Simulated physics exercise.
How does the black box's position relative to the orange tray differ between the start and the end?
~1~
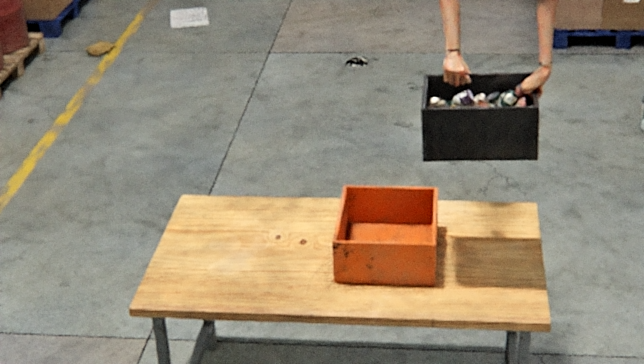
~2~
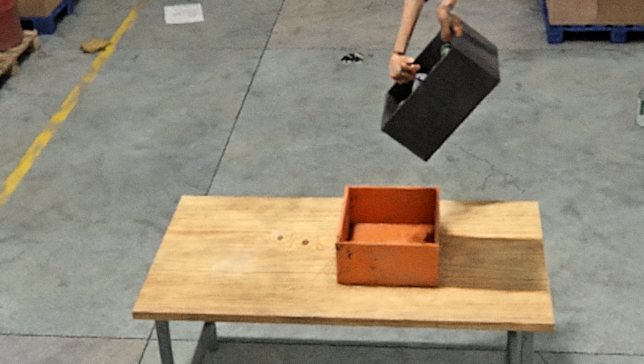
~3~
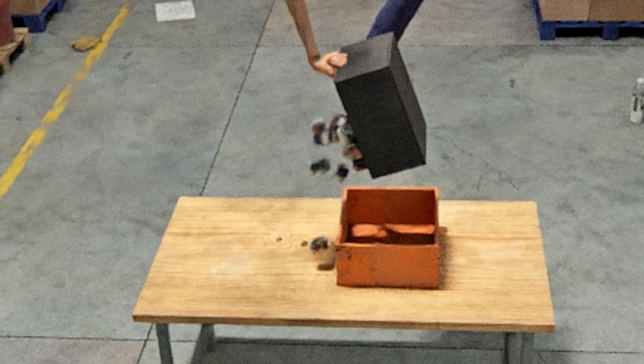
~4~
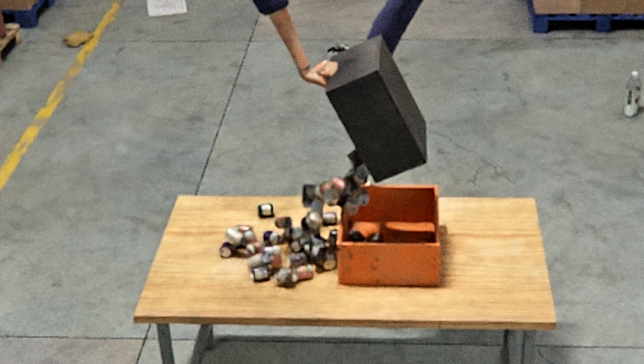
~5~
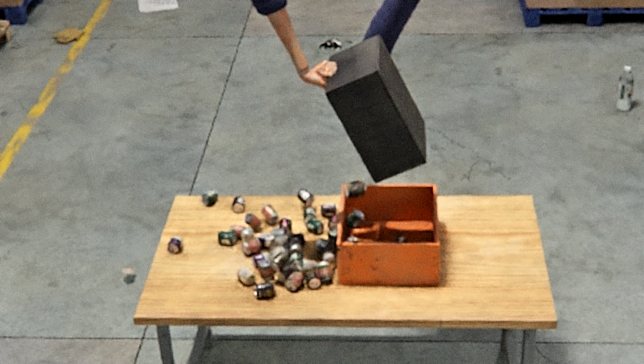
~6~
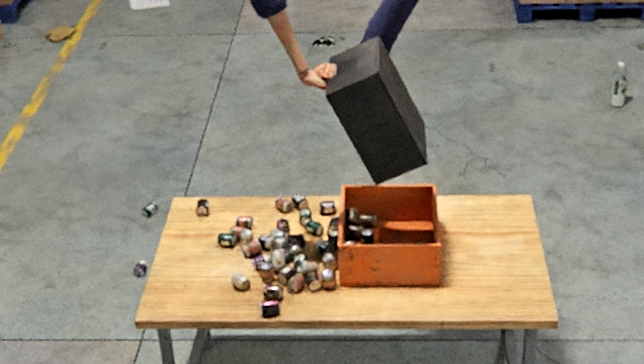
At the start the black box is held upright, above and to the right of the orange tray. By the end it is further left, tipped over and held almost directly above the tray.
